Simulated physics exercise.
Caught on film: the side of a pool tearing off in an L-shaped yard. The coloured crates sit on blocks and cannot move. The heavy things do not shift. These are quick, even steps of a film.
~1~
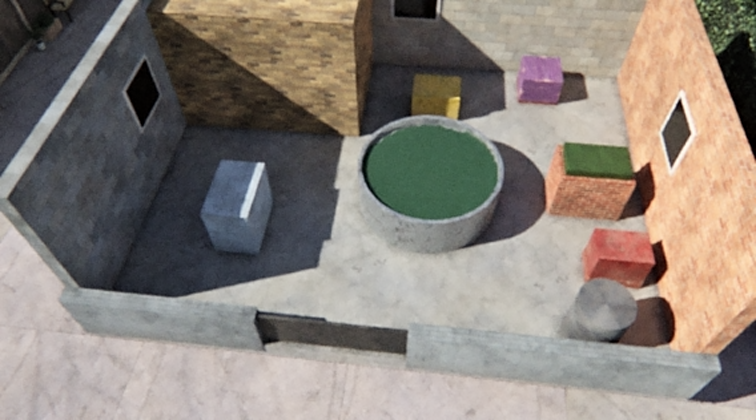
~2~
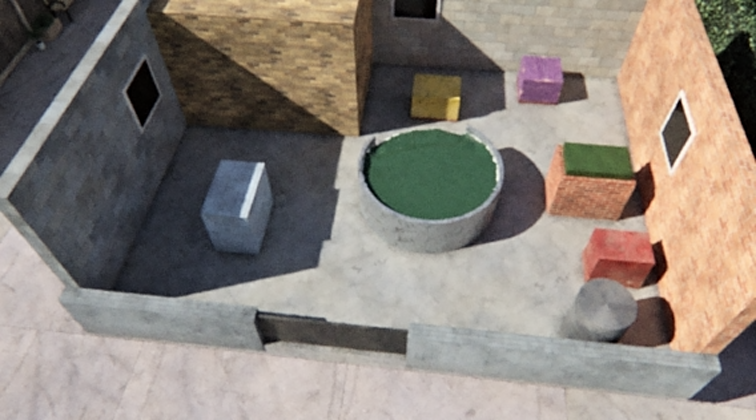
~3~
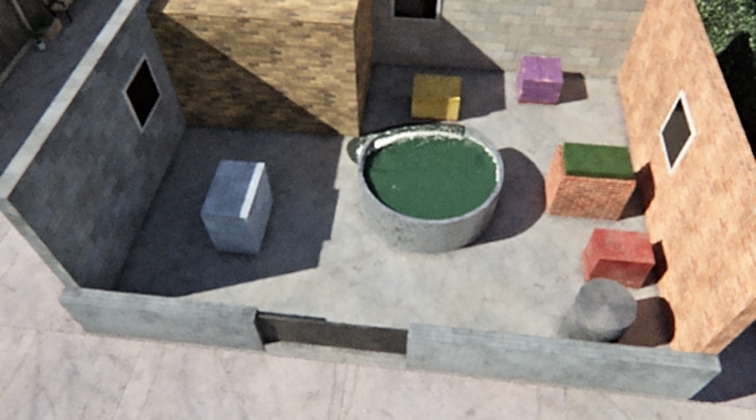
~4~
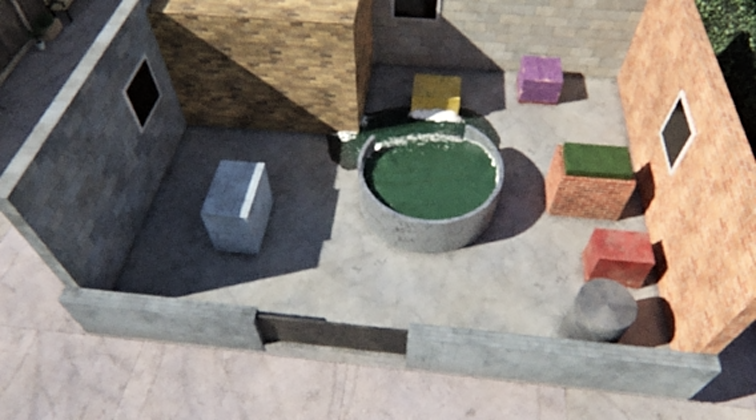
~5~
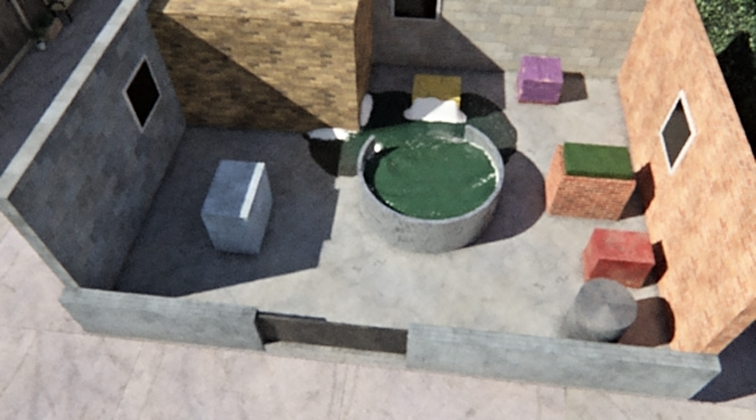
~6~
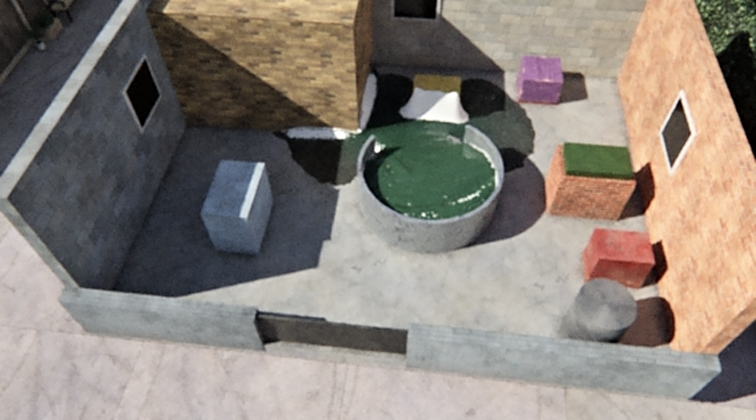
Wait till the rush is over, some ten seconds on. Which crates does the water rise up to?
The purple crate gets wet; the yellow crate gets wet; the red crate stays dry.
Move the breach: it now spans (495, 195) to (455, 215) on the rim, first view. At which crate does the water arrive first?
I say the red crate.
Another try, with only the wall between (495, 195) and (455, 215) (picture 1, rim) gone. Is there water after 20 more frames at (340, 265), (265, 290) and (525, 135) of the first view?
In that order: Awash, flooded, not flooded.
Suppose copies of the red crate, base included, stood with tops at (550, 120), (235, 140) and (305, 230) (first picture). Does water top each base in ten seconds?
One after the other: Ends up wet, escapes it, stays dry.
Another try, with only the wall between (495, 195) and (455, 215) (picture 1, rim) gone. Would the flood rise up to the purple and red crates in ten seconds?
One by one: The purple one takes water, the red one ends up wet.
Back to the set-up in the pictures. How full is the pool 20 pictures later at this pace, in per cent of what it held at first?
About 26 per cent.
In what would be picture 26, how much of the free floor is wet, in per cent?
Some 55 per cent.
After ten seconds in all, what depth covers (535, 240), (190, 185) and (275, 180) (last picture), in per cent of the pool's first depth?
In turn 6, 6 and 2 in a hundred.
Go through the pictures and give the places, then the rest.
In the first picture, the round pool at (430, 169) is whole and still.
In the second picture, the front is at a hidden place, out from the gap on the round pool's far side.
In the third picture, the front is at (351, 147), out from the gap on the round pool's far side.
In the fourth picture, the front is at (332, 137), out from the gap on the round pool's far side.
In the fifth picture, water pours out on the round pool's far side and has run to (306, 135).
In the sixth picture, the front is at (279, 133), out from the gap on the round pool's far side.
A moment on, water covers 25 % of the floor; the purple crate water round its plinth, the yellow crate water round its plinth, the red crate not reached.
Next, water covers 40 % of the floor; the purple crate water round its plinth, the yellow crate water round its plinth, the red crate not reached.
Then, water covers 55 % of the floor; the purple crate water round its plinth, the yellow crate water round its plinth, the red crate water round its plinth.
Later, water covers 85 % of the floor; the purple crate water round its plinth, the yellow crate water round its plinth, the red crate water round its plinth.
In the end, water covers 100 % of the floor; the purple crate was topped, the yellow crate was topped, the red crate stayed above the water.
